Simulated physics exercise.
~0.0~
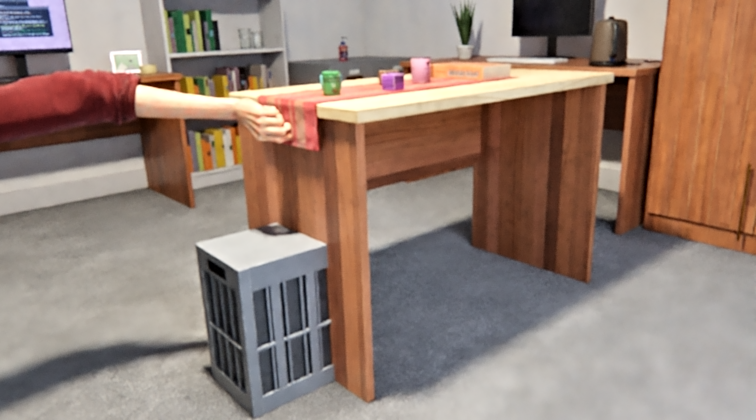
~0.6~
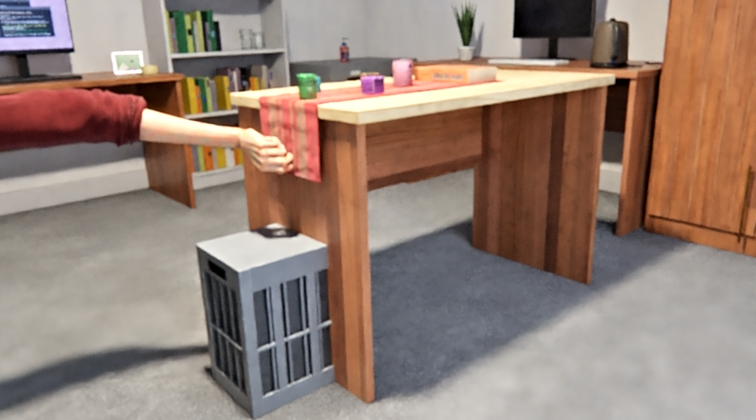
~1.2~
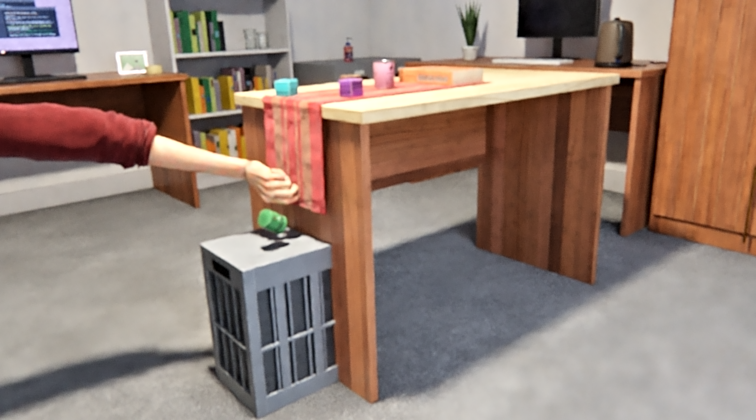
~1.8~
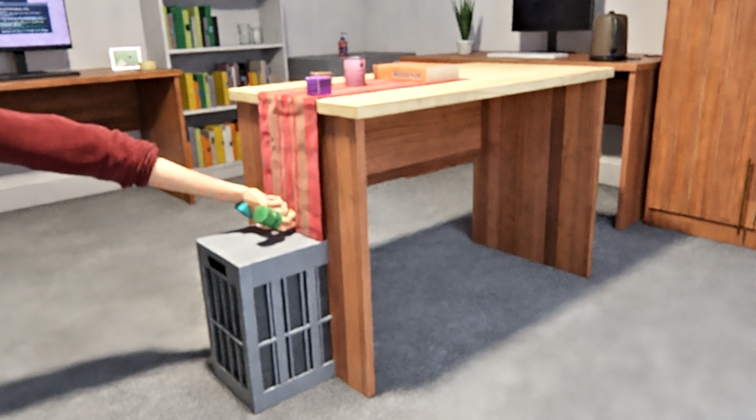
A hand pulls a red runner down off a desk toward a grey crate, dropping a green pot and then a turquoise cube.
